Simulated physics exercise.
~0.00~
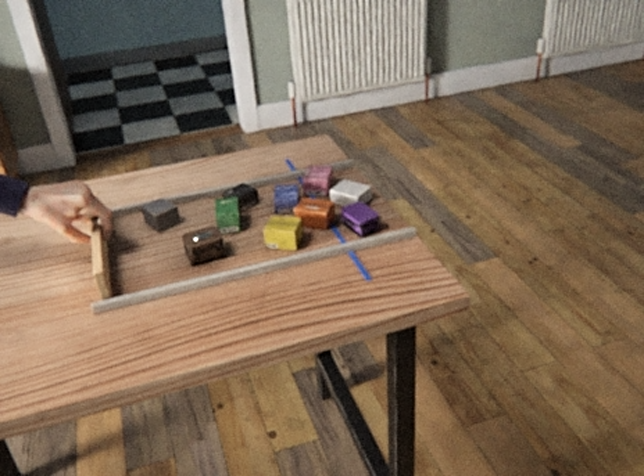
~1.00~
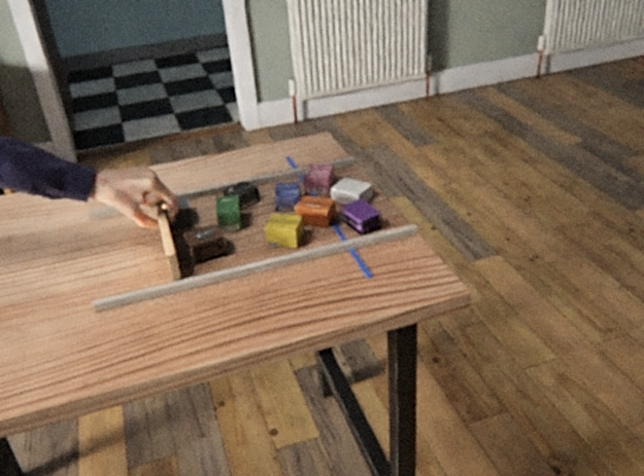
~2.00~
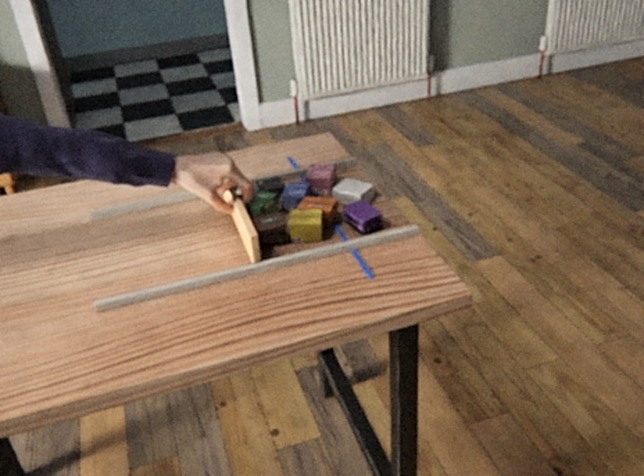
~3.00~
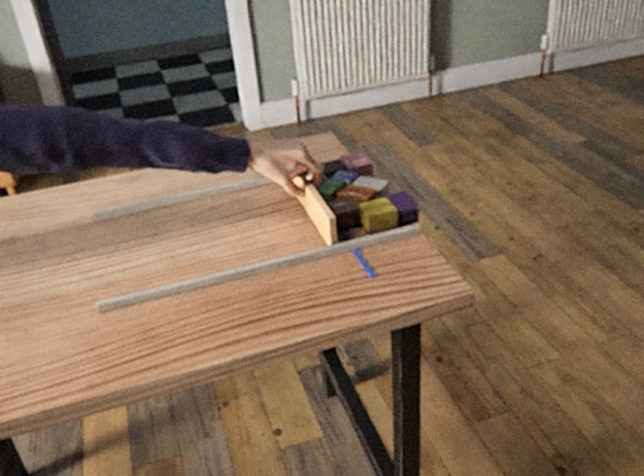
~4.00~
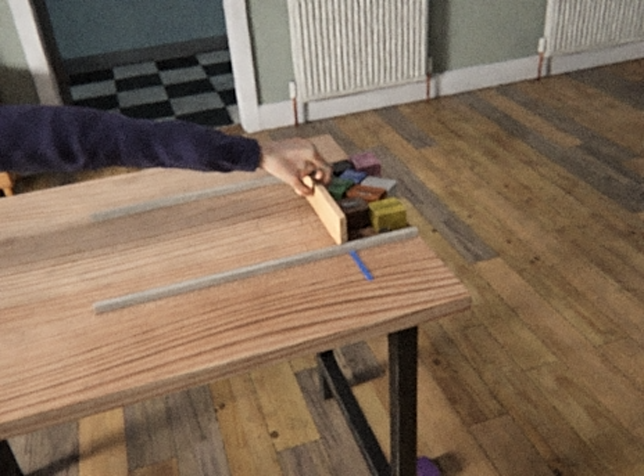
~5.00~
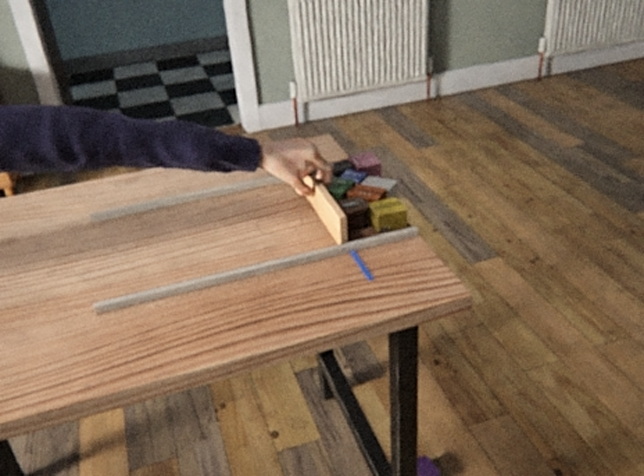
The footage shows a hand pushing an upright wooden board rightward along a table between two pale rails, gathering a scatter of small coloured blocks toward the far edge. The purple one drops to the floor, and the board stops with others still bunched at the edge.
